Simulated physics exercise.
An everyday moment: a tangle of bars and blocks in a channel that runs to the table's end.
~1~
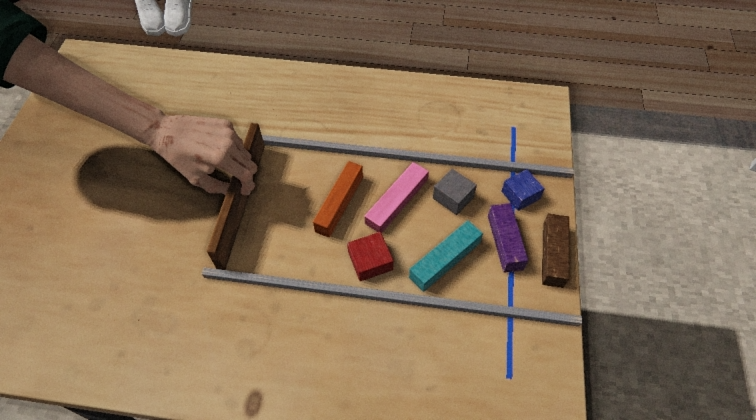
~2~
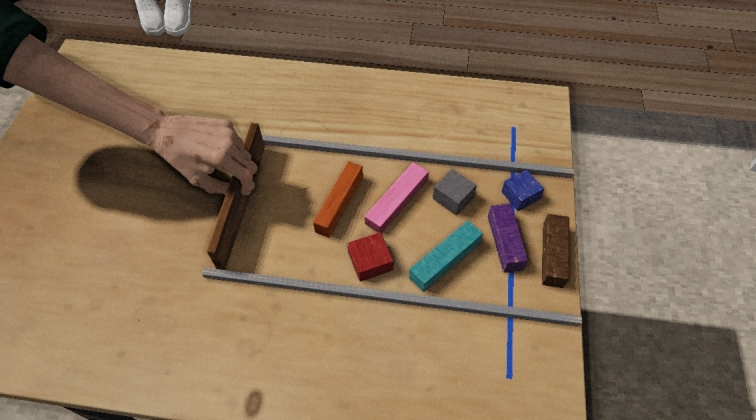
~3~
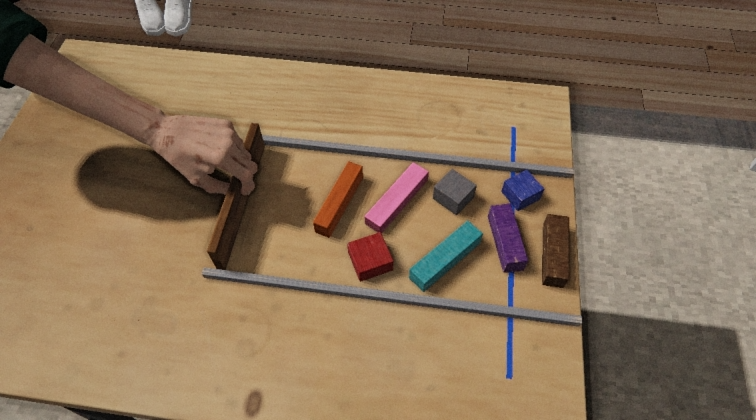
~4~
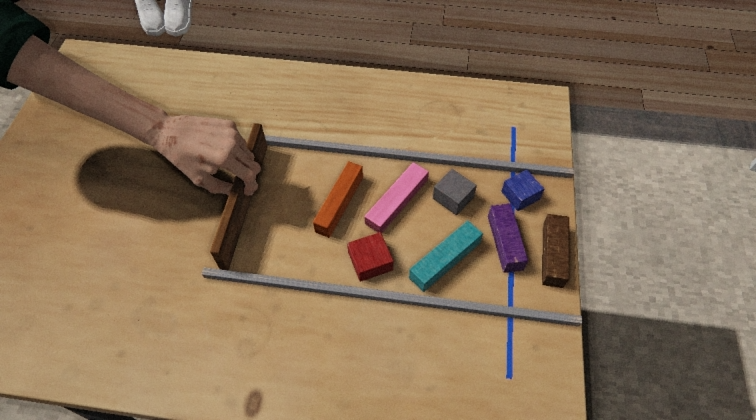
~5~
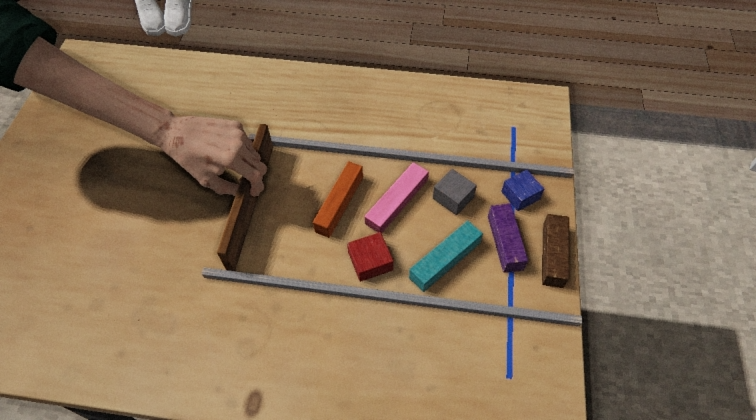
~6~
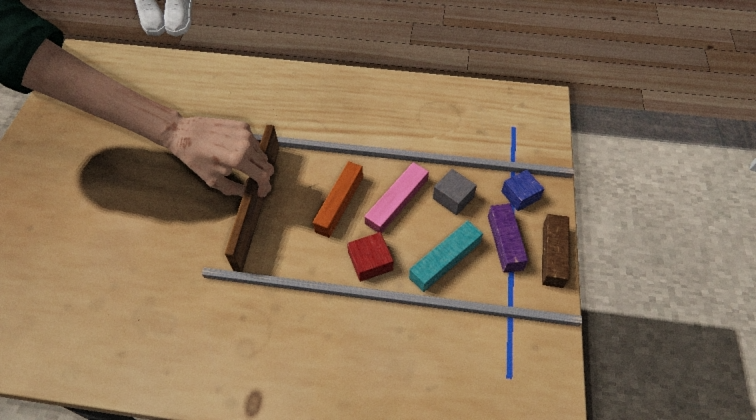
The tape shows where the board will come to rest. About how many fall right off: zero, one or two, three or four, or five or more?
As it turns out, the number that fall off is three or four.
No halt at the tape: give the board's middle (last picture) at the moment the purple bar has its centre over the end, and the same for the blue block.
At (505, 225) for the purple bar; at (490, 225) for the blue block.
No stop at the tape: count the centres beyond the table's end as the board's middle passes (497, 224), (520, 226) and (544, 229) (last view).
Past the end: 2, 3 and 5.
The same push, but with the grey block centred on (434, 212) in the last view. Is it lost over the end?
Then it does not fall.
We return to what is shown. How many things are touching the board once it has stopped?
2 of them.
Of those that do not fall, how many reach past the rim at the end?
The number is 1.
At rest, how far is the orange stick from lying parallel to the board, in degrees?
Some 0 degrees.
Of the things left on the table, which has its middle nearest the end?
The grey block.
Soon after, none off yet; brown bar at rest near (556, 250); blue block at rest near (522, 190); purple bar at rest near (507, 238).
In the end, the number that fall off is three or four; gone, purple bar, blue block and brown bar.
